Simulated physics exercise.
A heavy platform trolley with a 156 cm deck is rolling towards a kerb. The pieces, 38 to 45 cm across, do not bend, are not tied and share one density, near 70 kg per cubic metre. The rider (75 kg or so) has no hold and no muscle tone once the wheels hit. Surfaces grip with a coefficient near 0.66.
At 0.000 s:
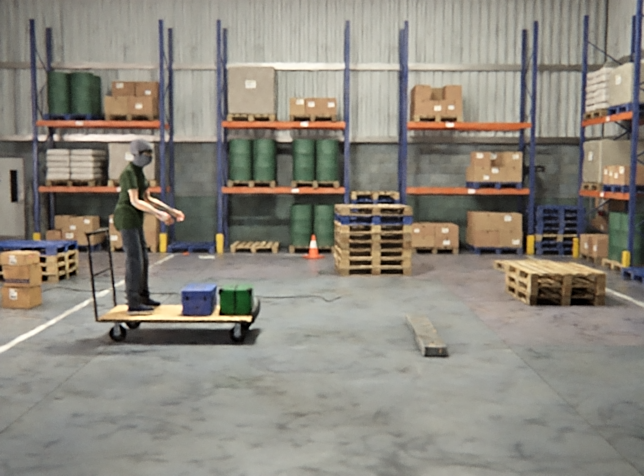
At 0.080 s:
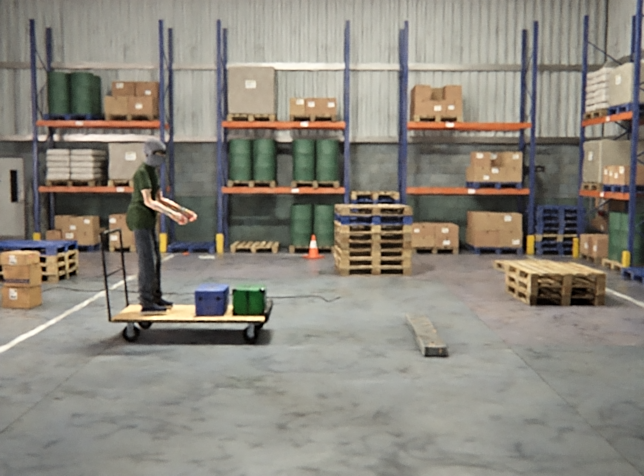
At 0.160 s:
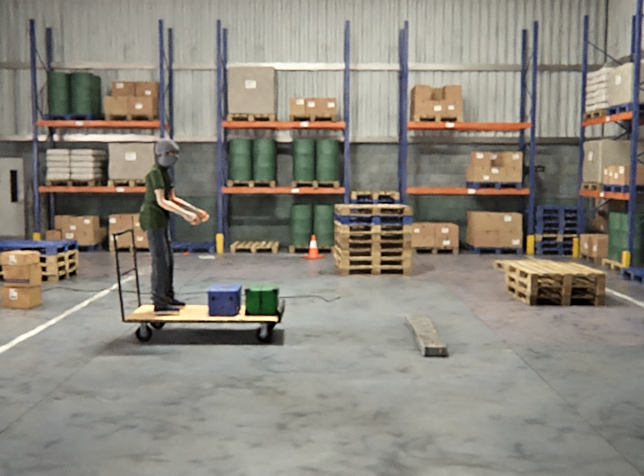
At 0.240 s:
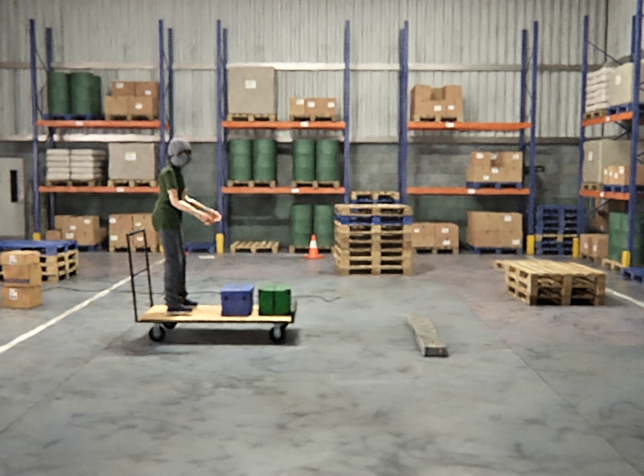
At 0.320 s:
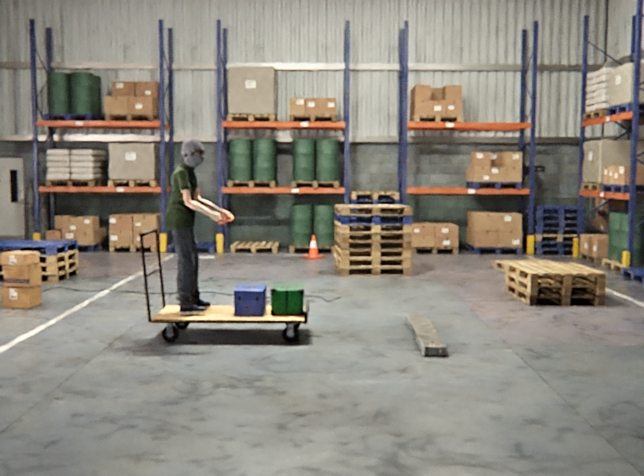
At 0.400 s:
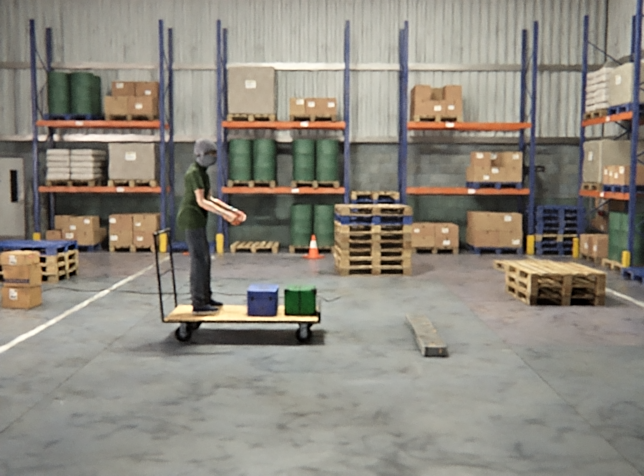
In a warehouse lined with tall storage racks, a person in a green shirt stands with arms held forward on a flatbed cart carrying a blue toolbox and a green container as it rolls steadily to the right.
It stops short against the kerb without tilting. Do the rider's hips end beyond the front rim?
The rider's hips stay behind the front rim at this speed.
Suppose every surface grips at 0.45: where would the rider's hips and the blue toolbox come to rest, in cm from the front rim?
In that case hips 70 behind, blue 60 behind.
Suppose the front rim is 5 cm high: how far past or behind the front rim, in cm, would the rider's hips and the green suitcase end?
In that case hips 80 behind, green 20 behind.
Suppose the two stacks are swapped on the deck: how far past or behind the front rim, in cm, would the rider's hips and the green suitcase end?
In that case hips 80 behind, green 50 behind.
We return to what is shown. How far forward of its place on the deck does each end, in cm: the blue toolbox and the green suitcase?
About: Blue 5, green 0.
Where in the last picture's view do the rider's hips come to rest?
Near (340, 267).
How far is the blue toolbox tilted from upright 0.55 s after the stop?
Roughly 0° from upright.
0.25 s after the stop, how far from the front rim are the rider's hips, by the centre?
Some 95 cm behind it.
After 1.03 s the deck stops.
After 1.58 s the rider's hips are 84 cm behind the rim, near (344, 243) in the last picture's view.
After 2.03 s the rider's hips are 76 cm behind the rim, near (350, 260) in the last picture's view.
Final state at 2.4 s, nothing is past the rim; behind it, blue toolbox, green suitcase and the rider's hips.
